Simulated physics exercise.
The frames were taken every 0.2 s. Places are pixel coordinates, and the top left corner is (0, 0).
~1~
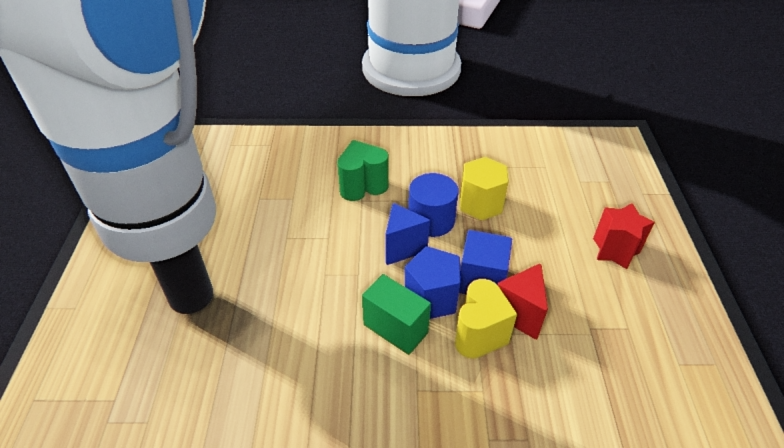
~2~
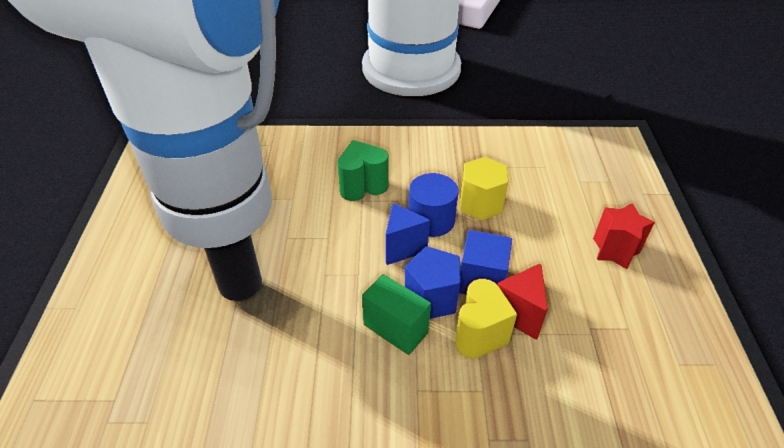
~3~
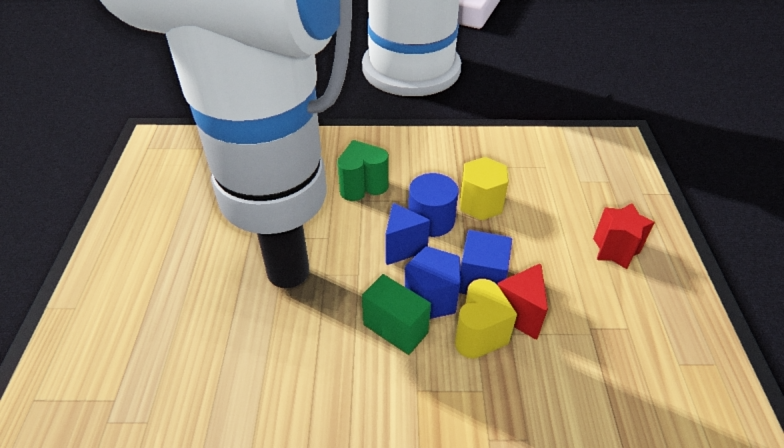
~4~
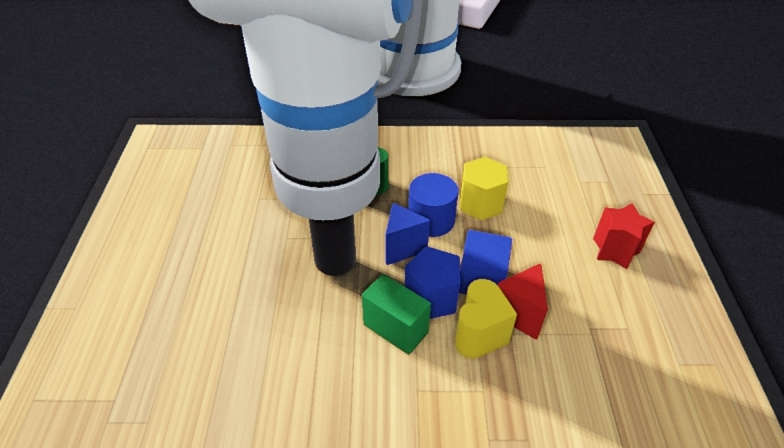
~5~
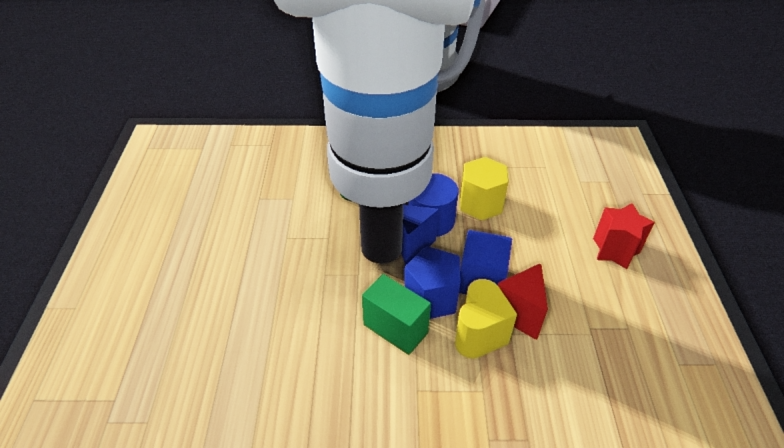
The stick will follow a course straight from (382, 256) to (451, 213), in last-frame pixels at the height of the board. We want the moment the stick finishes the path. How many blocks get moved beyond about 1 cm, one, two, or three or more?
The answer will be at least three.
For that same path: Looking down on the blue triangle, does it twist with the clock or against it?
The answer is clockwise.
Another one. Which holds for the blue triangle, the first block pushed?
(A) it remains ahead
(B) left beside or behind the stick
Letter B.
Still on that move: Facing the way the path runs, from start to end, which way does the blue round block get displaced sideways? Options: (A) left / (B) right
Answer: A.
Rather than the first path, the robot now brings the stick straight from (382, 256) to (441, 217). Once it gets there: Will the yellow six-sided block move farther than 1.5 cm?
I believe so.
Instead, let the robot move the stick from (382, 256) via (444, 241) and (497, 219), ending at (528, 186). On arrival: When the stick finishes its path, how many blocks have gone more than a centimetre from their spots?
Most likely three or more.
The first path, step by step. Halfway along, stick (418, 226); blue triangle (454, 212), turned 25° clockwise; blue round block (445, 178); yellow six-sided block (492, 170).
At the end, stick (452, 205); blue triangle (465, 208), turned 65° clockwise; blue round block (465, 154); blue five-sided block not moved; yellow six-sided block (510, 160), turned 65° clockwise.
